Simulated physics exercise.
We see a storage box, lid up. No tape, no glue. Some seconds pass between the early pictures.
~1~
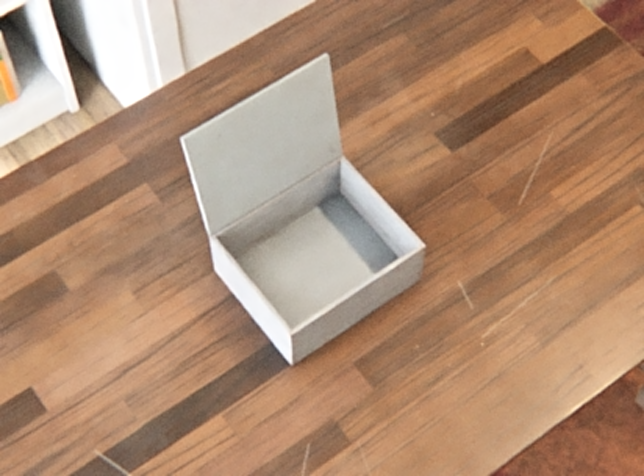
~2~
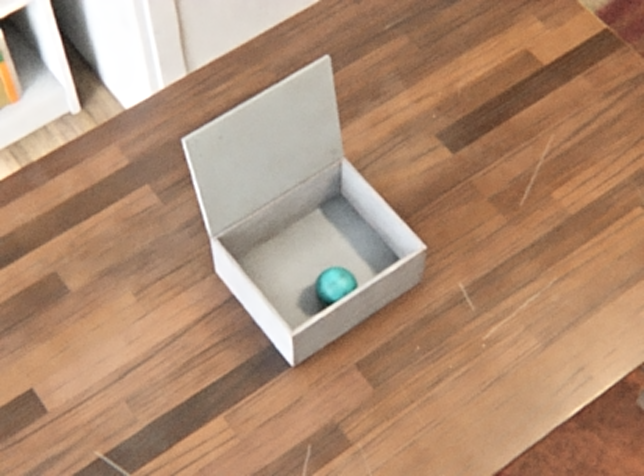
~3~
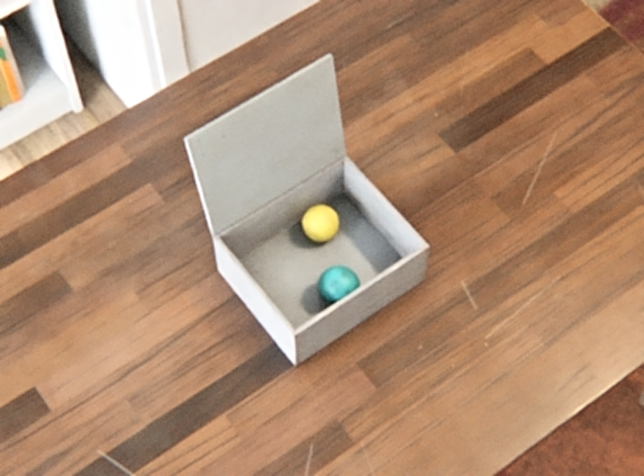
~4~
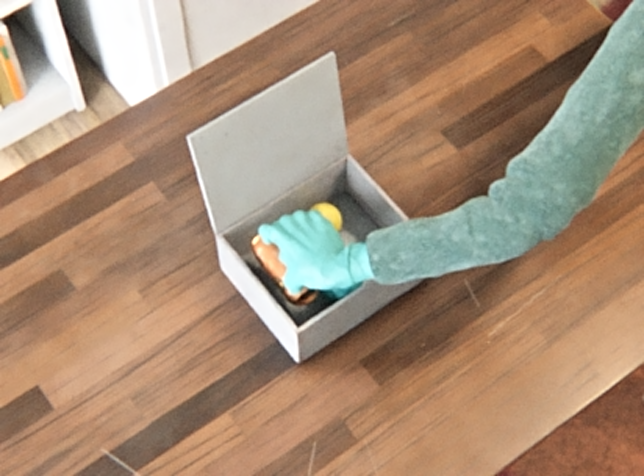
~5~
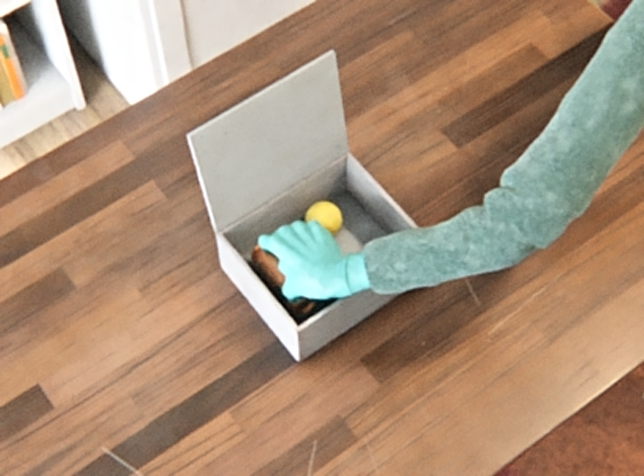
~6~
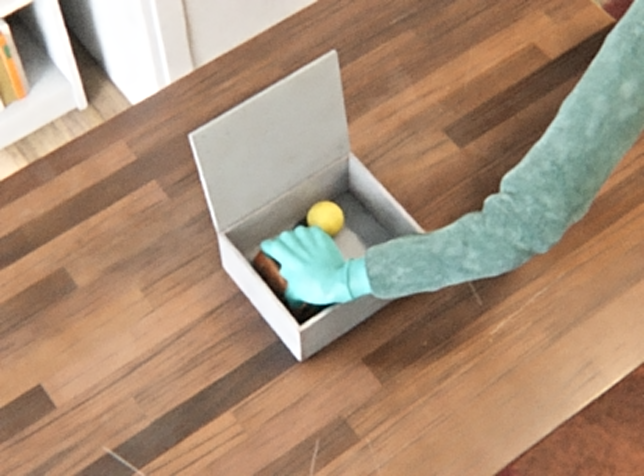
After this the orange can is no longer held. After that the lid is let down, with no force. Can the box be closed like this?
It shuts flat.
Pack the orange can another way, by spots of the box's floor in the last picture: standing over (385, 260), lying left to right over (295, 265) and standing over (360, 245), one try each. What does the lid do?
In the first case it stays ajar; in the second case it shuts flat; in the third case it is held up.
Then, 1.30 s after the last picture, lid 78° above the rim.
Then, 1.70 s after the last picture, lid 49° above the rim.
Then, 2.00 s after the last picture, lid 19° above the rim.
At rest, lid shut; all 3 in place. Seen from the same camera at the end, orange can near (288, 282).
